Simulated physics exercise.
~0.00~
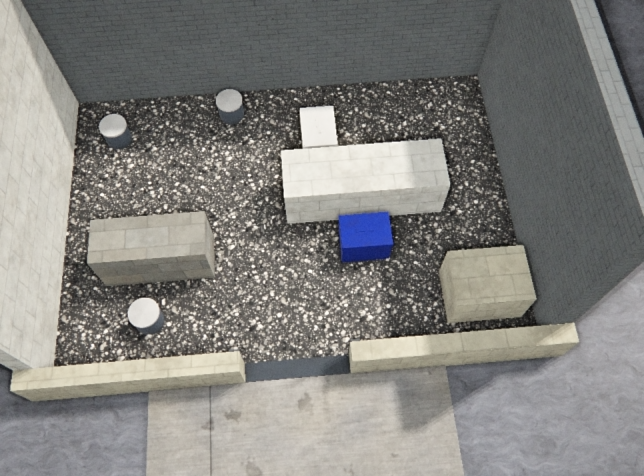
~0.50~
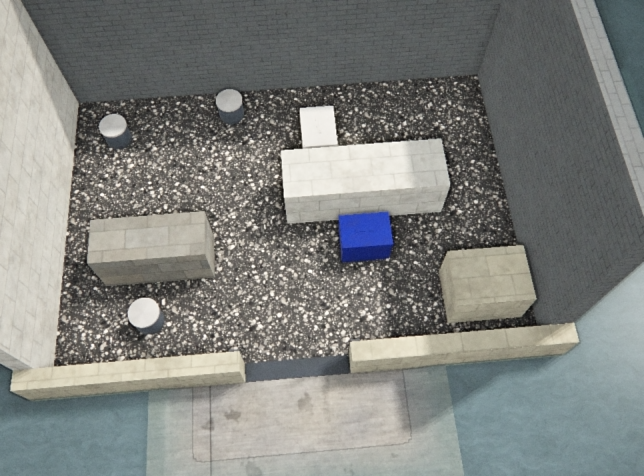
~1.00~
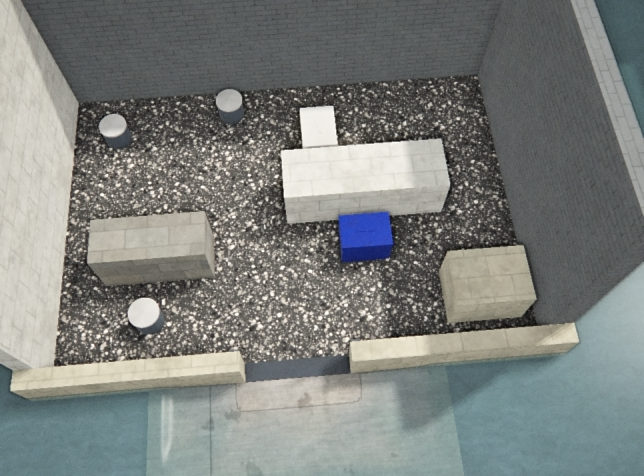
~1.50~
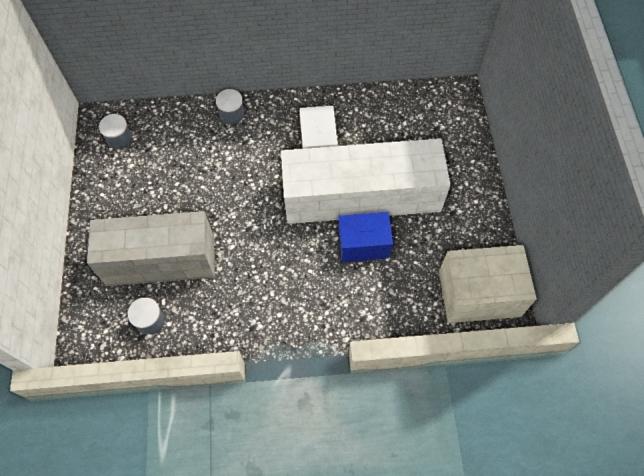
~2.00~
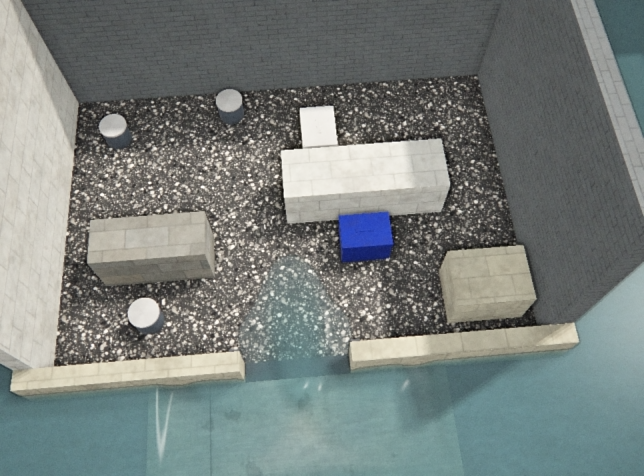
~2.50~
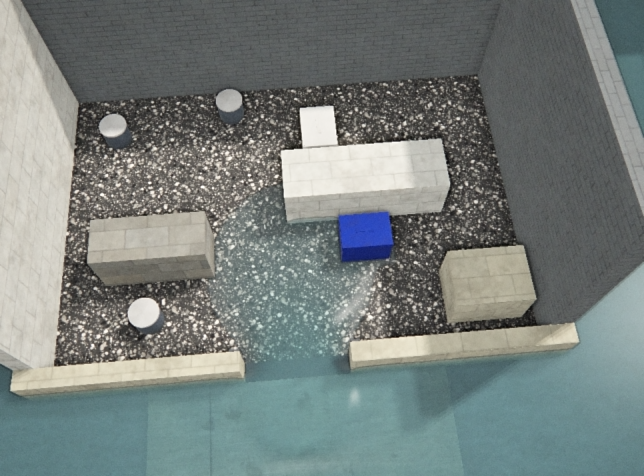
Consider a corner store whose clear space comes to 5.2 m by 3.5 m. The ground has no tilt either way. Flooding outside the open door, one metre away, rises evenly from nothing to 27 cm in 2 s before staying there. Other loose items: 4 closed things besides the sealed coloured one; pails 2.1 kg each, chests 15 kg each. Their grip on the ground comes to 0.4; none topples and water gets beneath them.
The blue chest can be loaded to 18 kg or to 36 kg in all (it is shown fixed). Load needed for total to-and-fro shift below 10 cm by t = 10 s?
It is going to need more than either figure.
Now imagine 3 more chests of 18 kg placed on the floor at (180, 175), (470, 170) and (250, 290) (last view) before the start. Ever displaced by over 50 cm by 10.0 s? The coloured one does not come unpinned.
Answer by position: Outside the range; inside the range; outside the range.
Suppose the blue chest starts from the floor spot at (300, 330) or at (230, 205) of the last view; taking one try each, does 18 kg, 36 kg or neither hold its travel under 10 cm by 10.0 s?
In turn: No mass works; no mass works.
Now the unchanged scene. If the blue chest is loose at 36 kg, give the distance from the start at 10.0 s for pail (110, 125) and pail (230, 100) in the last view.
In that order: 300 cm, 250 cm.
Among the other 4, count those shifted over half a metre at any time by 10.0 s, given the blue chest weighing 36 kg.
That comes to 3.
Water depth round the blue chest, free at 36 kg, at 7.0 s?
Close to 10 cm deep.
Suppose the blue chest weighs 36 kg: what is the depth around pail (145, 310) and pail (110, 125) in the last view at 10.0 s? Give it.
Depths: Near 8 cm, then near 13 cm.
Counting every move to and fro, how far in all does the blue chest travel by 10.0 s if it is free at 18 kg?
About 400 cm altogether.
After 3.5 s the blue chest would be 40 cm from its start with 18 kg and 11 cm from its start with 36 kg; 13 cm of water round it then.
After 4.5 s the blue chest would be 143 cm from its start with 18 kg and 73 cm from its start with 36 kg; 7 cm of water round it then.
After 7.0 s the blue chest would be 198 cm from its start with 18 kg and 119 cm from its start with 36 kg; 10 cm of water round it then.
After 10.0 s the blue chest would be 143 cm from its start with 18 kg and 153 cm from its start with 36 kg; 13 cm of water round it then.
